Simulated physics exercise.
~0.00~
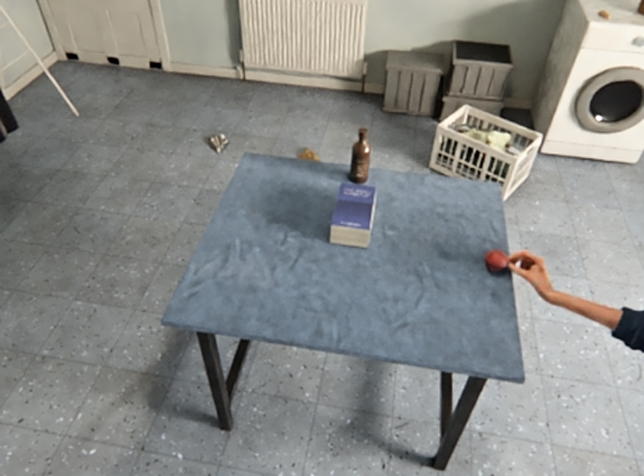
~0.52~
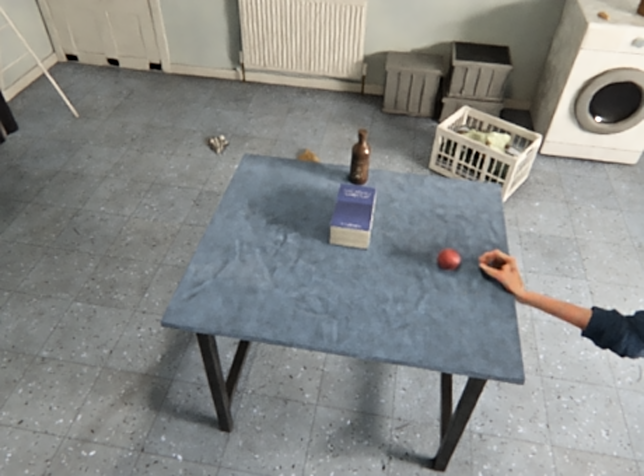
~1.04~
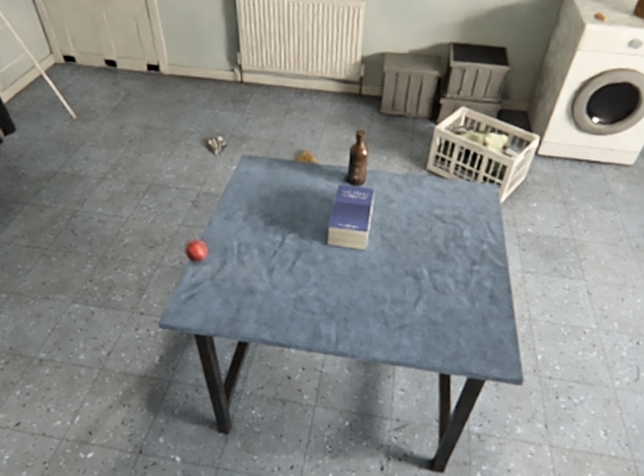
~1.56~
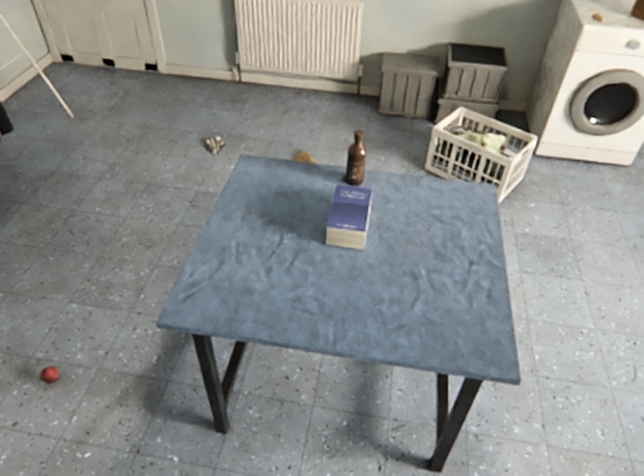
The clip opens on a blue-grey table in a tiled room, with a blue book and a brown bottle standing near its far side and a hand holding a red ball at the right edge. The hand pushes the ball leftward, lets go and draws back. The ball moves on alone across the tabletop, passing in front of the book, and reaches the left edge. It goes over the side and drops towards the floor. By the end, the ball is off the table at the lower left, still moving, while the book and bottle remain in place.
